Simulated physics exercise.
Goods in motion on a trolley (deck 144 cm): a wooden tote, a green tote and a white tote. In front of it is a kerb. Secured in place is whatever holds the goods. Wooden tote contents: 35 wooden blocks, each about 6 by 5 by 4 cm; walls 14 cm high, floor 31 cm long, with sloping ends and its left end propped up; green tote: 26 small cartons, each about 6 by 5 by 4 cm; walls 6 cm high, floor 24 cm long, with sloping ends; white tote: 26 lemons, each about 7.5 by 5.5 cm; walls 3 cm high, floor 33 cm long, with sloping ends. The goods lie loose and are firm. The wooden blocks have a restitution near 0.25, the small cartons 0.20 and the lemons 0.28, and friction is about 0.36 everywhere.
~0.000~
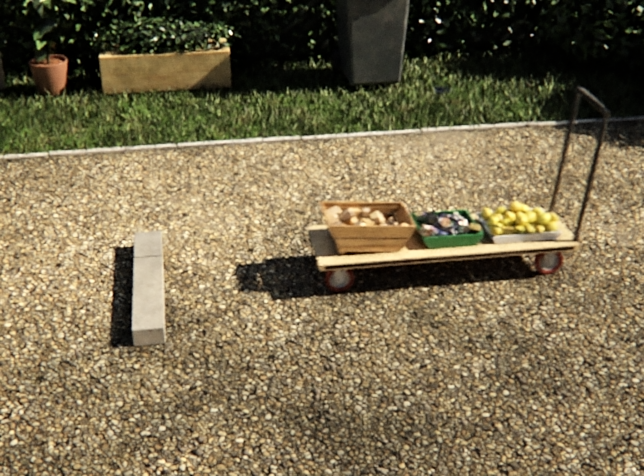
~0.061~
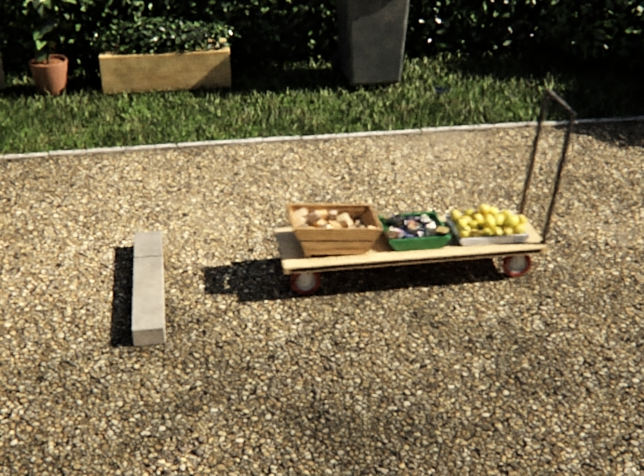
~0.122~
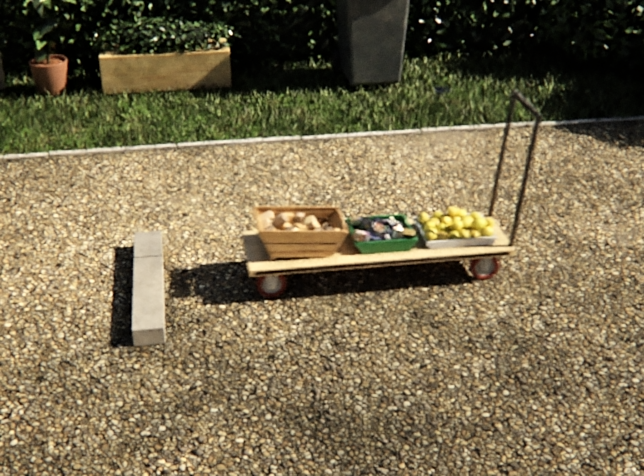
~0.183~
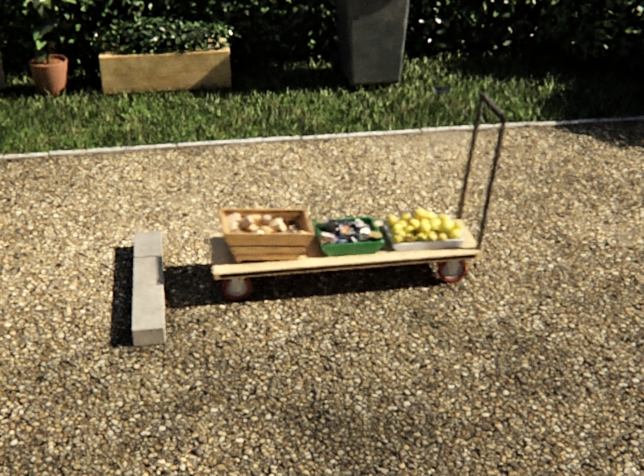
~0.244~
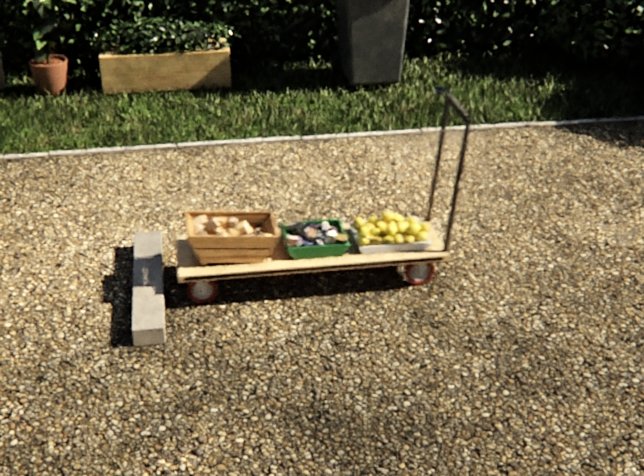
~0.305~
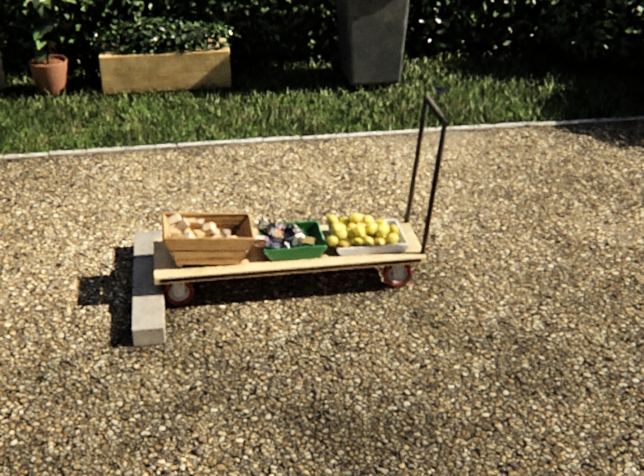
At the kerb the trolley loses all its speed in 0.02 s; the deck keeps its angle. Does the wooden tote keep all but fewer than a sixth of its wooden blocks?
Yes, under a sixth go.
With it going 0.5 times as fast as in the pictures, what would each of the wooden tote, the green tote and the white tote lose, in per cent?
In that case the wooden tote sheds 0 per cent, the green tote 20 per cent and the white tote 20 per cent.
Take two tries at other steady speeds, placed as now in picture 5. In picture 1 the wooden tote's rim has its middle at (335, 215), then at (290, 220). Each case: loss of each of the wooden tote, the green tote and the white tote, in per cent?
Per cent lost, first try then second - wooden tote: 0, 0; green tote: 40, 20; white tote: 50, 20.
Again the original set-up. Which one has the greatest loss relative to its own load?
That would be the white tote.
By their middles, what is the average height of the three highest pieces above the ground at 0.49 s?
About 54 cm up, on average.
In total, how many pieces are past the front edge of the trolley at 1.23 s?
Approx. 4 pieces ahead of the front edge.
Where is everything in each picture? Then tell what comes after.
In the first frame (each is followed by its nearest rim corner in this view), wooden tote, (330, 226); green tote, (425, 238); 86 cm short of the stop; none out.
Wooden tote, (295, 228); green tote, (391, 241); 68 cm short of the stop, in the second frame.
Wooden tote, (260, 231); green tote, (357, 243); 49 cm short of the stop, in the third frame.
Wooden tote, (225, 234); green tote, (323, 246); 31 cm short of the stop, in the fourth frame.
Wooden tote, (189, 236); green tote, (289, 249); 12 cm short of the stop, in the fifth frame.
Wooden tote, (165, 238); green tote, (265, 250); stopped; 2 out, the lowest lemon at (332, 240), in the sixth frame.
After 0.37 s, wooden tote 35 in, 0 out, green tote 23 in, 3 out and white tote 19 in, 7 out.
After 0.49 s, wooden tote 33 in, 2 out, green tote 14 in, 12 out and white tote 12 in, 14 out.
After 0.72 s, wooden tote 33 in, 2 out, green tote 13 in, 13 out and white tote 10 in, 16 out.
Outcome (at 1.23 s), wooden tote 33 in, 2 out, green tote 13 in, 13 out and white tote 10 in, 16 out. Asked share, 2 of 35, 6 per cent.
